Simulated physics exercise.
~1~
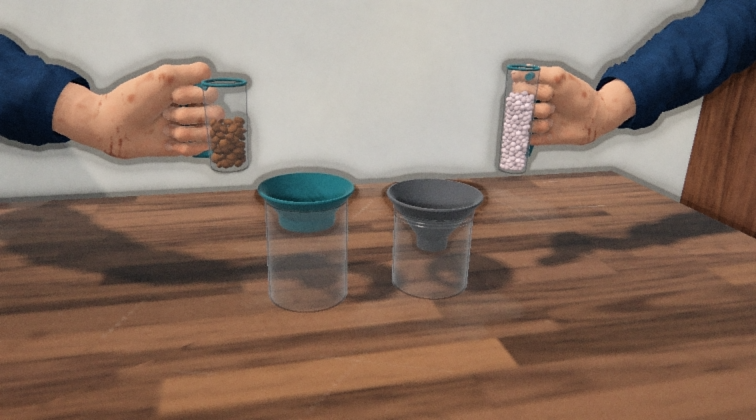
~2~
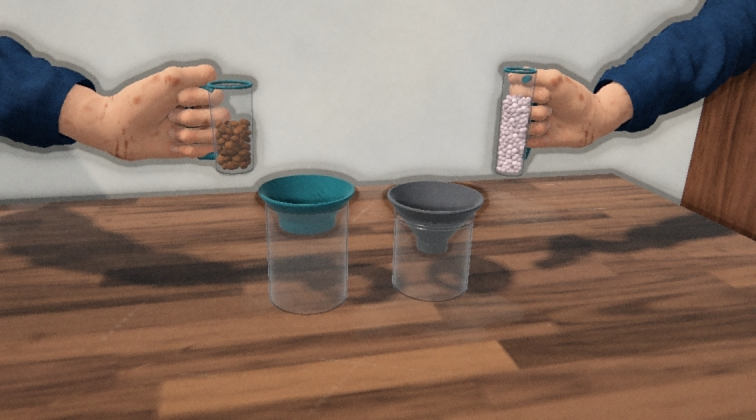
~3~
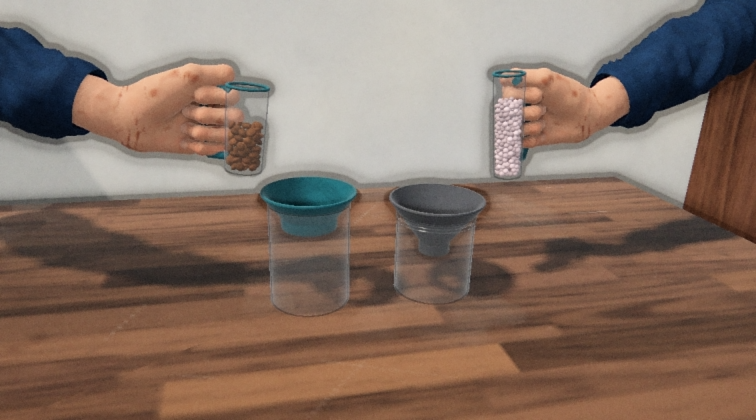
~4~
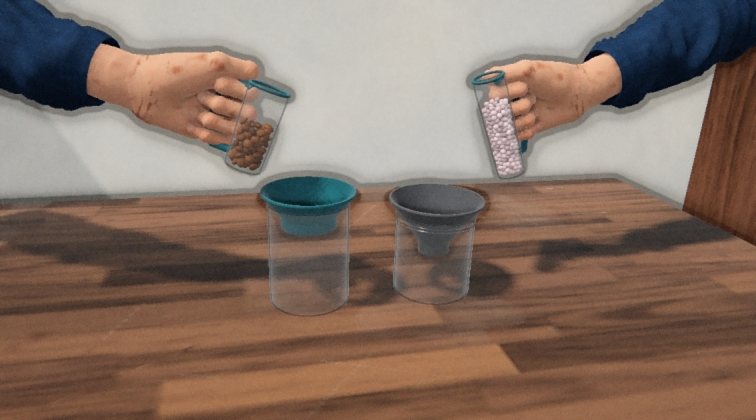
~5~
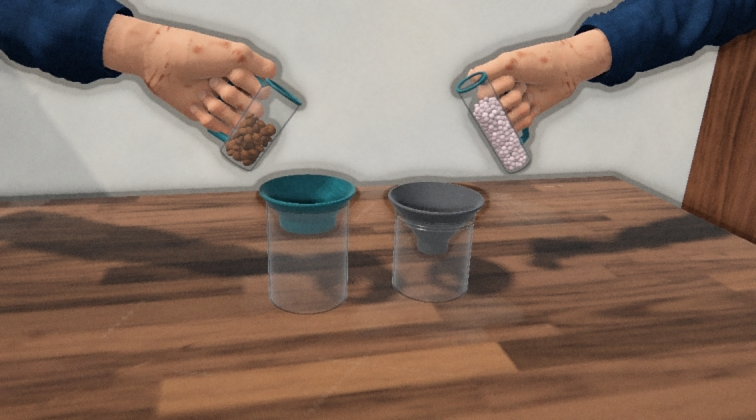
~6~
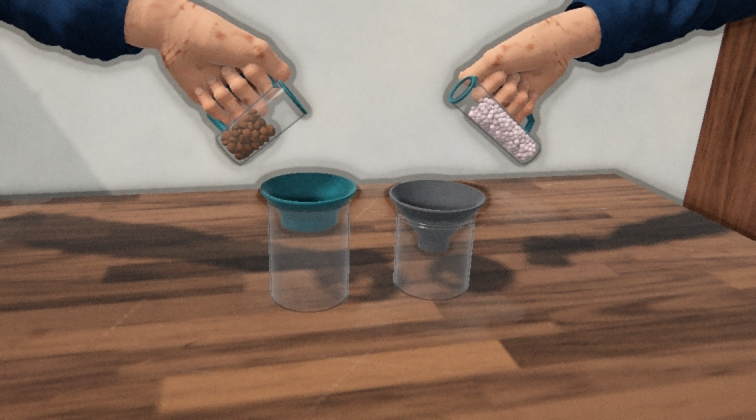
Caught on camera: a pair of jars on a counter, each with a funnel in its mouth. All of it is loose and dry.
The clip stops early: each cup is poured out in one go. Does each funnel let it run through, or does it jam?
Outcome: Left funnel: Most likely it empties out fully. Right funnel: Most likely it empties out fully.
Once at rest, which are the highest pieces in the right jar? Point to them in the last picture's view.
(453, 272), roughly.
Then, 0.47 s later than the last frame, left, every one still in the cup; right, every one still in the cup.
Then, 0.89 s later than the last frame, left, almost all still in the cup, about a tenth in or over the funnel; right, the larger part still in the cup, about a tenth in or over the funnel, just a few down in the jar.
Then, 1.24 s later than the last frame, left, roughly a quarter still in the cup, roughly a quarter in or over the funnel, roughly half down in the jar; right, roughly a quarter still in the cup, roughly a third in or over the funnel, roughly a third down in the jar.
When it is over, left, every one down in the jar; right, every one down in the jar.
